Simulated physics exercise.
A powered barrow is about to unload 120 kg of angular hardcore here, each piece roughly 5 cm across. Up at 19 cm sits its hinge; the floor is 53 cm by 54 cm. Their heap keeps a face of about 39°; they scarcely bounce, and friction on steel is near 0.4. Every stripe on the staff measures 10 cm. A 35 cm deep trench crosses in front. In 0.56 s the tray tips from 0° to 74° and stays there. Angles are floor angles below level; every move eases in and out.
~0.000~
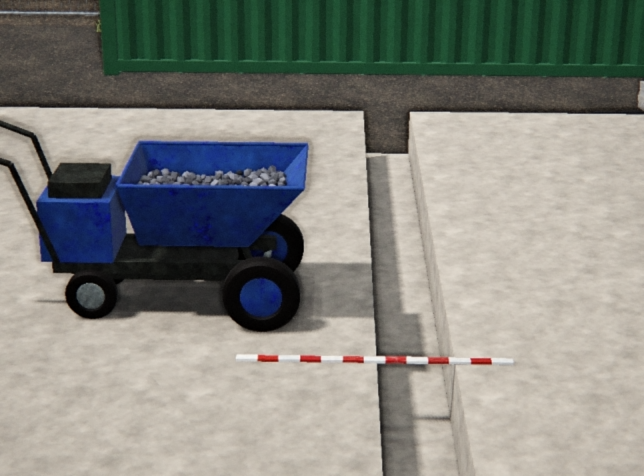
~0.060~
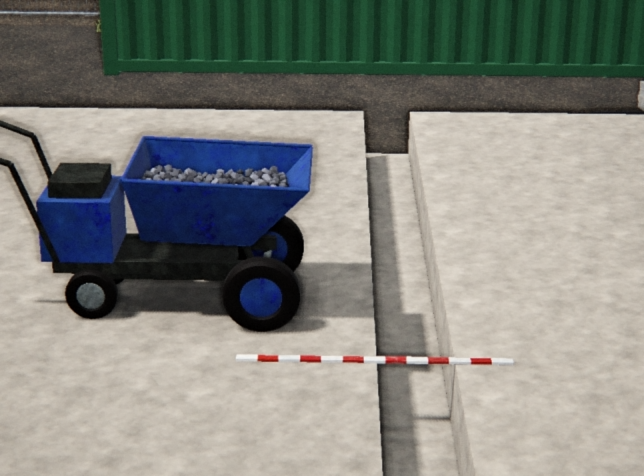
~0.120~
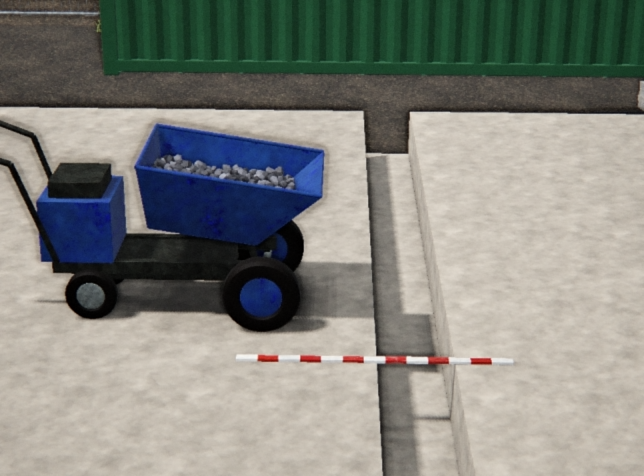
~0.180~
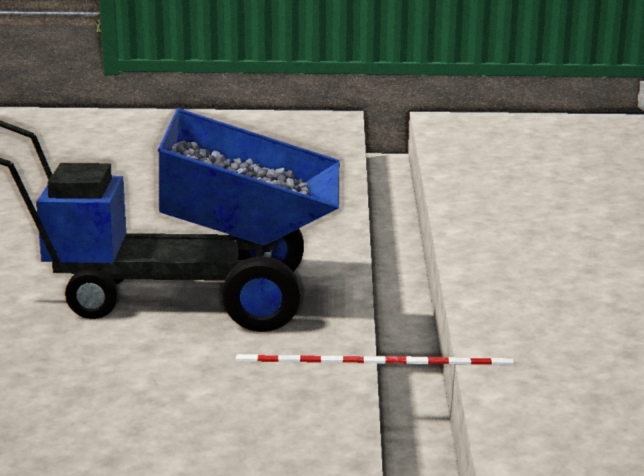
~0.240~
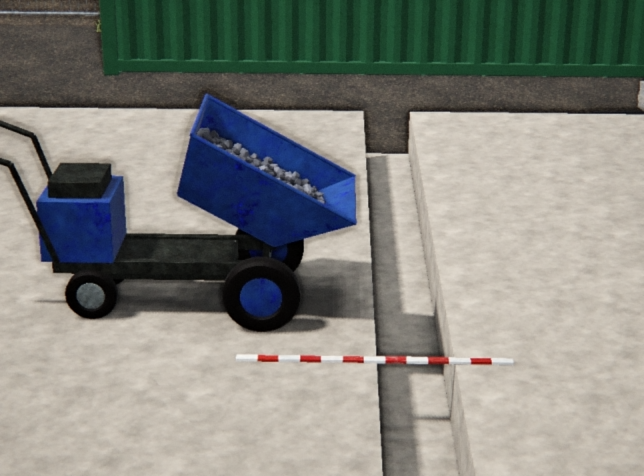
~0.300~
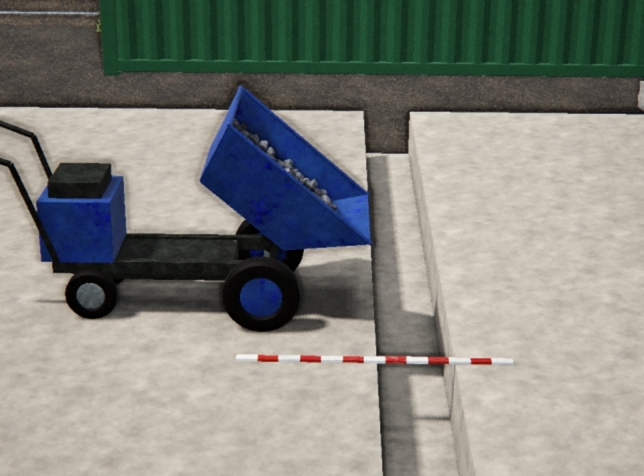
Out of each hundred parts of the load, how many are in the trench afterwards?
About 74 out of 100.
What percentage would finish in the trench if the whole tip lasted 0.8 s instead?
Something close to 90 per cent.
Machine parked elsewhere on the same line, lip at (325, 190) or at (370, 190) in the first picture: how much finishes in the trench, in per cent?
The first gives about 50 percent and the second about 5 percent.
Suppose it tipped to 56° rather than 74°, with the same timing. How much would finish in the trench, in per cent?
About 30 per cent would end up in the trench.
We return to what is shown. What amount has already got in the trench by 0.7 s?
Some 25 per cent of the load by that point.
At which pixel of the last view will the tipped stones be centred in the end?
Their middle lands near (425, 349).
After 0.4 s the floor is at 62°; 100 % in the tray; the foremost stones are at (363, 252).
After 0.7 s the floor is at 74°; 77 % in the tray, 23 % in the trench; the foremost stones are at (444, 319).
After 1.0 s the floor is at 74°; 10 % in the tray, 64 % in the trench, 27 % past the trench; the foremost stones are at (590, 297).
After 3.0 s the floor is at 74°; 0 % in the tray, 74 % in the trench, 26 % past the trench; the foremost stones are past the picture's edge.
